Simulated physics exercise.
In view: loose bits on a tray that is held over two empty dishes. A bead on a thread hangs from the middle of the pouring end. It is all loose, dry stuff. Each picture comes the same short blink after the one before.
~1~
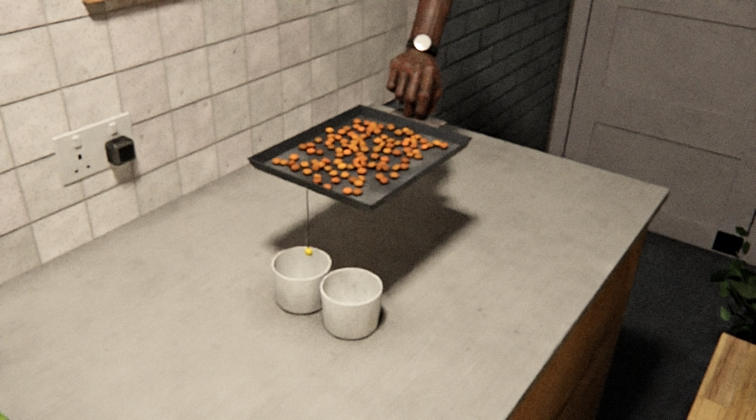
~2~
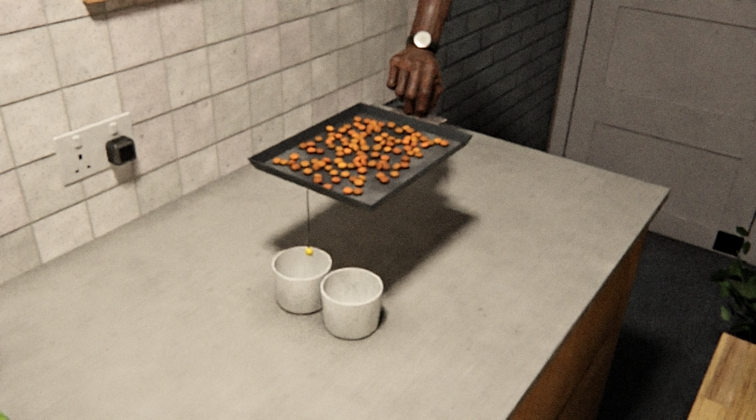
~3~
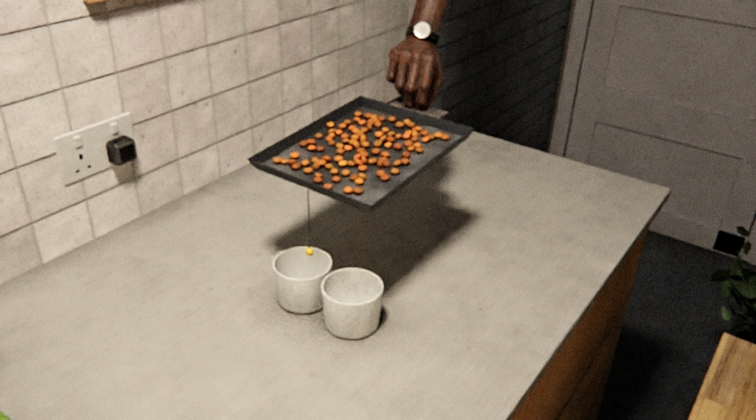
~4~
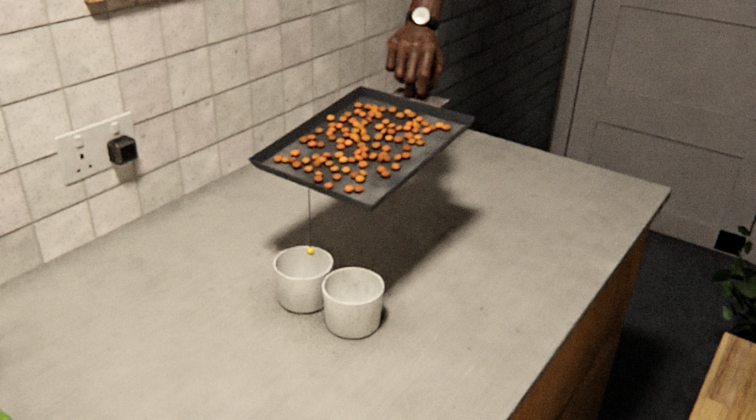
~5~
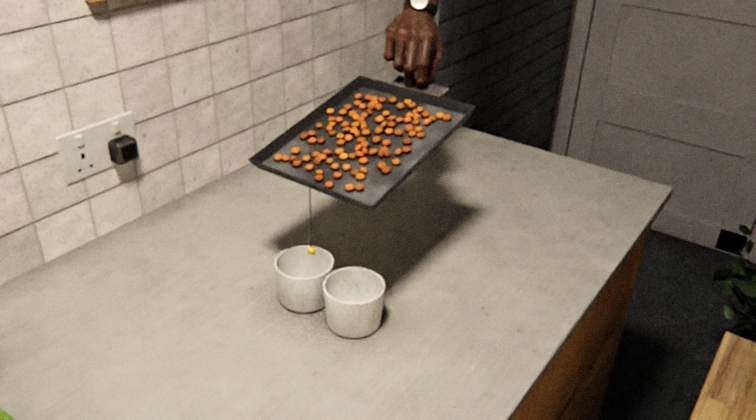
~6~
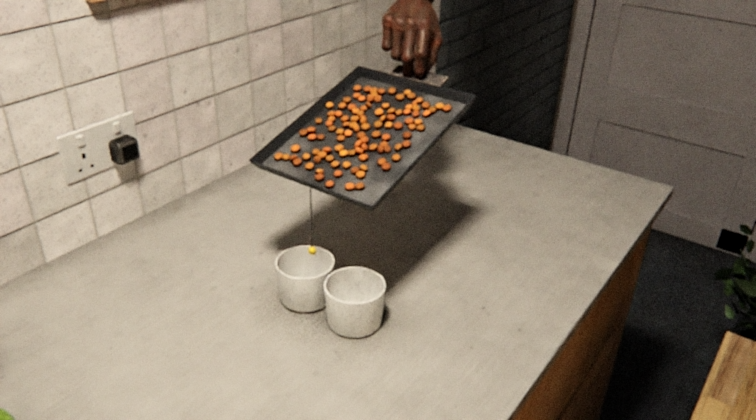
A hand gradually raising the far end of a dark tray of small orange-brown pieces above two empty pale dishes on a counter.
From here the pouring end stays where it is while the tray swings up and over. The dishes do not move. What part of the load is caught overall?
Caught overall: Under half.
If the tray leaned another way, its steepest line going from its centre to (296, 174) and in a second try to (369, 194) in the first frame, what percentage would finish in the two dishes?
Roughly 10 per cent, and 70 per cent.
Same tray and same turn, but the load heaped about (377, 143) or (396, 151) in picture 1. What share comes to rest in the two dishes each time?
Roughly 20 per cent, and 30 per cent.
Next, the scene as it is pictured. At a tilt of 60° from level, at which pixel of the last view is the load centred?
Near (299, 178).
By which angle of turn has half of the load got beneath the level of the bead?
At some 85 degrees.
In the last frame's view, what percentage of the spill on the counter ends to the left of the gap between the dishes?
It comes to 90 per cent or so.
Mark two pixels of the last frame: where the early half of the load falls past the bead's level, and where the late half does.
At about (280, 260), then at (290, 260).
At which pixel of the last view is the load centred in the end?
Close to (288, 308).
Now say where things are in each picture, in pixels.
Corners of the pouring end (254, 158) and (370, 202), level; middle of the load (365, 150), bits of cat kibble; left dish (283, 291); right dish (333, 316); bead on its thread (309, 252), in the first picture.
Corners of the pouring end (254, 158) and (370, 202), level; middle of the load (365, 148), in the second picture.
Corners of the pouring end (254, 158) and (370, 202), tipped barely, level across its low end; middle of the load (365, 144), in the third picture.
Corners of the pouring end (255, 158) and (371, 202), tipped a little, level across its low end; middle of the load (366, 138), in the fourth picture.
Corners of the pouring end (255, 158) and (371, 201), tipped a little, level across its low end; middle of the load (366, 132), in the fifth picture.
Corners of the pouring end (255, 159) and (371, 202), tipped clearly, level across its low end; middle of the load (366, 127); left dish (286, 290); right dish (336, 315), in the sixth picture.
Just after the last frame, tray tipped steeply; the larger part on the tray; roughly a quarter in the air.
A moment on, tray tipped right over; about a tenth on the tray; about a tenth in the right dish; about a tenth in the left dish; roughly half outside both; roughly a quarter in the air.
Further on, tray tipped past a quarter turn; about a tenth in the right dish; roughly a quarter in the left dish; roughly two thirds outside both.
When it is over, tray tipped past a quarter turn; about a tenth in the right dish; roughly a quarter in the left dish; roughly two thirds outside both.
